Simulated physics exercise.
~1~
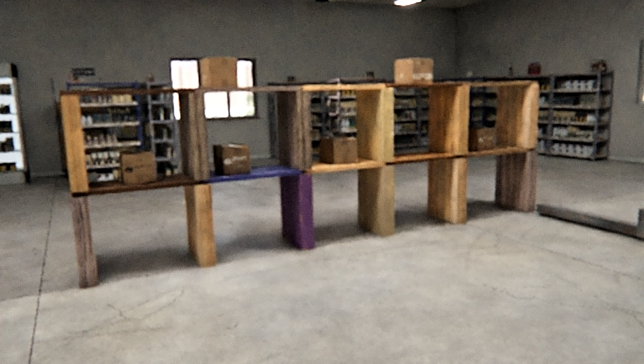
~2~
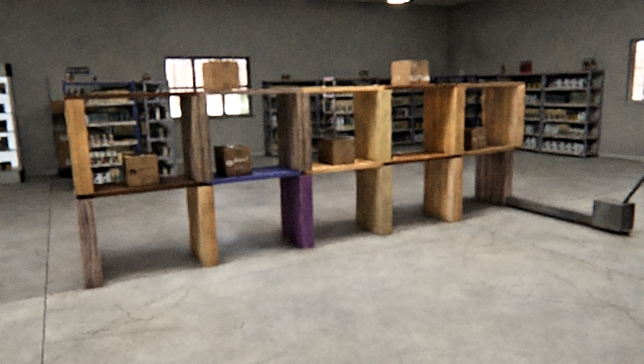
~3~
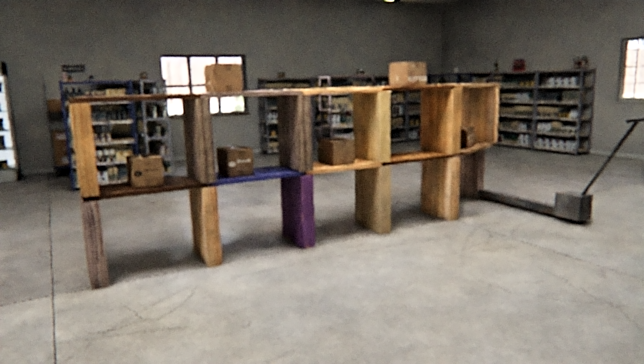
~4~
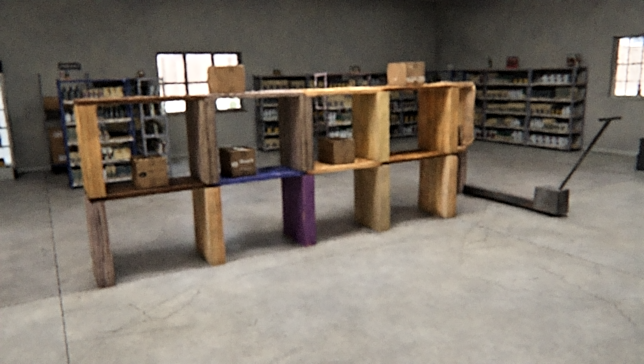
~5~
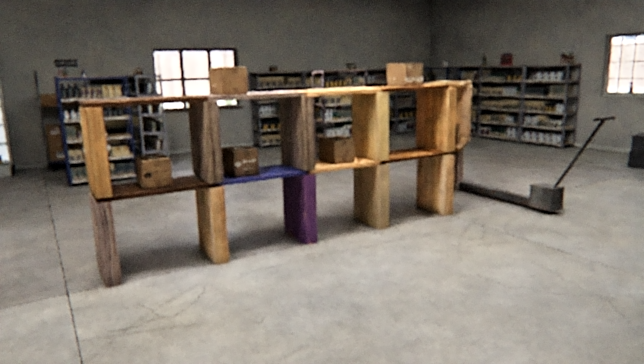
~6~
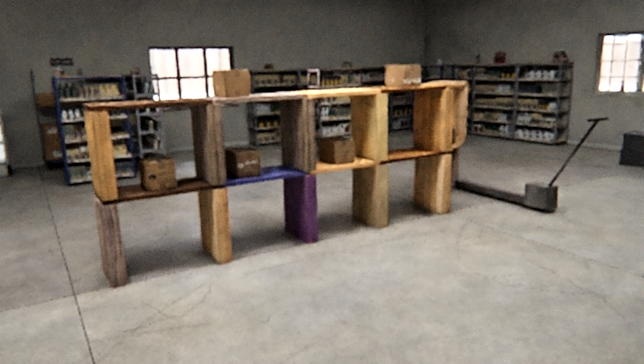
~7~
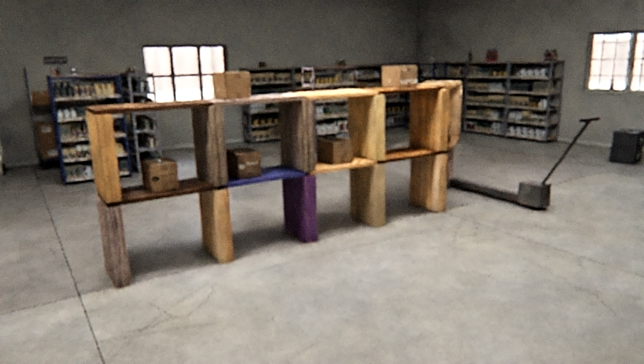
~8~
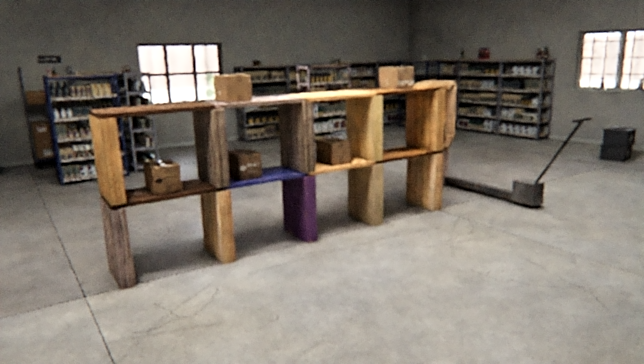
To begin with, a makeshift two-tier rack of upright timber slabs and resting boards stands in a storeroom, with cartons on its shelves and top, and a purple upright and a blue board near the middle. The view drifts slowly sideways, and a low floor jack with a long handle comes into sight at the right, by the end of the rack. The jack shifts left toward the end upright, and the right end of the rack looks slightly disturbed. Then the jack stops moving. Finally the rack is still standing, nothing has toppled, and the purple upright and blue board remain in place.
